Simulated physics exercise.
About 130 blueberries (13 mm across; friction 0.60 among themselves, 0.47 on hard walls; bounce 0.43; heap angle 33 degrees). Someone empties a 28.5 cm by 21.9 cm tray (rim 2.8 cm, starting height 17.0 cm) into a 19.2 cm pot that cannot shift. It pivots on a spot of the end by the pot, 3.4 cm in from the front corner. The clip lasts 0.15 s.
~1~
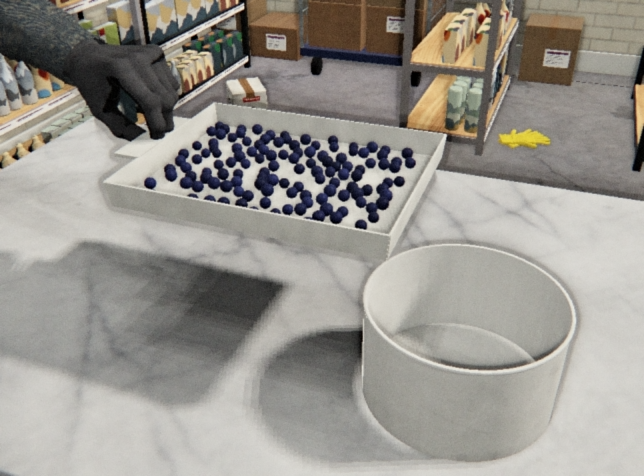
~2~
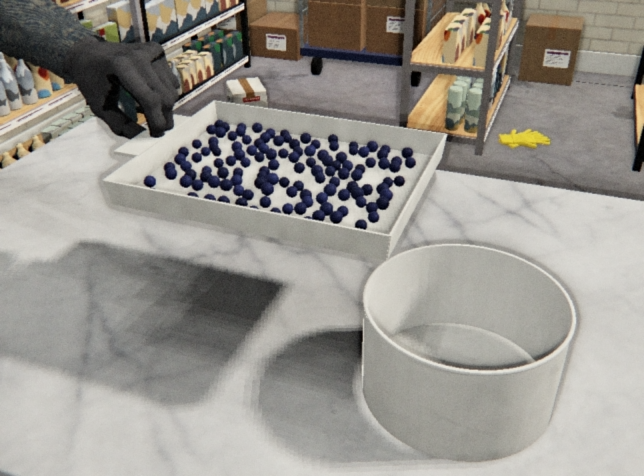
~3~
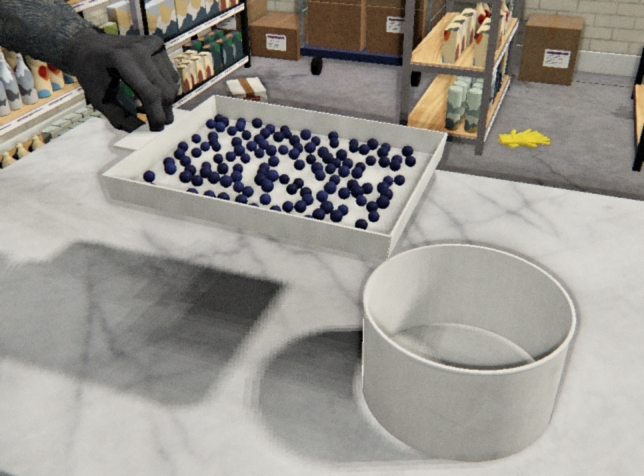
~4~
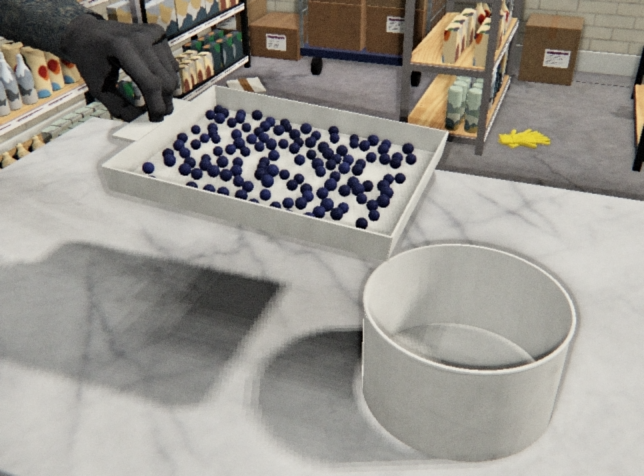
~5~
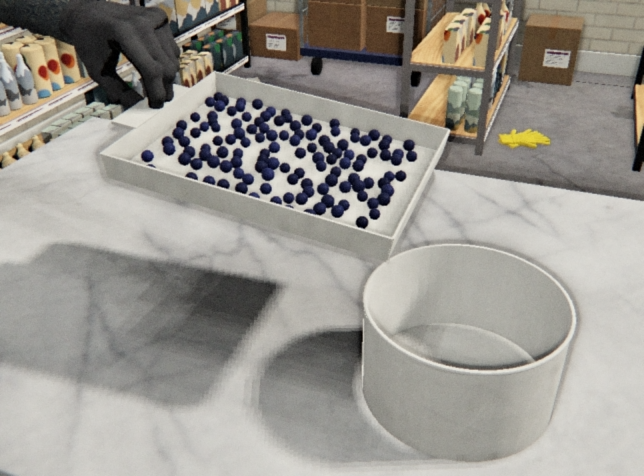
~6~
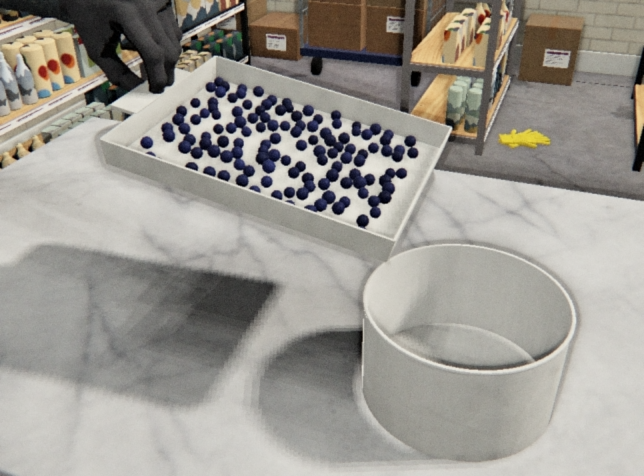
In a storeroom with shelves and boxes, a dark-gloved hand slowly raising the left end of a blueberry tray beside an empty round pot.
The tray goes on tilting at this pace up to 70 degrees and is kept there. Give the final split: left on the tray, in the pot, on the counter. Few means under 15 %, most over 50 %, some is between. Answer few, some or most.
Left on the tray: Most; in the pot: Some; on the counter: Few.
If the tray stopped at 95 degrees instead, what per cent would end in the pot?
It would be near 95 per cent.
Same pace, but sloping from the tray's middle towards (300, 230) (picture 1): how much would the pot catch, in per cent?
About 5 per cent.
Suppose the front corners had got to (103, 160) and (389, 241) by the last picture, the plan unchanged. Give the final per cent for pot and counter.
Pot 10, counter 10.
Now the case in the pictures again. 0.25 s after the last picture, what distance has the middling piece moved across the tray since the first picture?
Some 3 cm.
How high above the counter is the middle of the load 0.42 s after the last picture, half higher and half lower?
Some 24 cm.
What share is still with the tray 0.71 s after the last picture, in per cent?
Roughly 80 per cent.
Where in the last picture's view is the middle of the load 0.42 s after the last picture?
Near (395, 159).
Then, 0.25 s after the last picture, tilt 40 degrees; the tray holds 100 %, the pot 0 %.
Then, 0.42 s after the last picture, tilt 61 degrees; the tray holds 100 %, the pot 0 %.
Then, 0.71 s after the last picture, tilt 70 degrees; the tray holds 80 %, the pot 15 %.
In the end, tray 70 %, pot 30 %, counter 0 %.
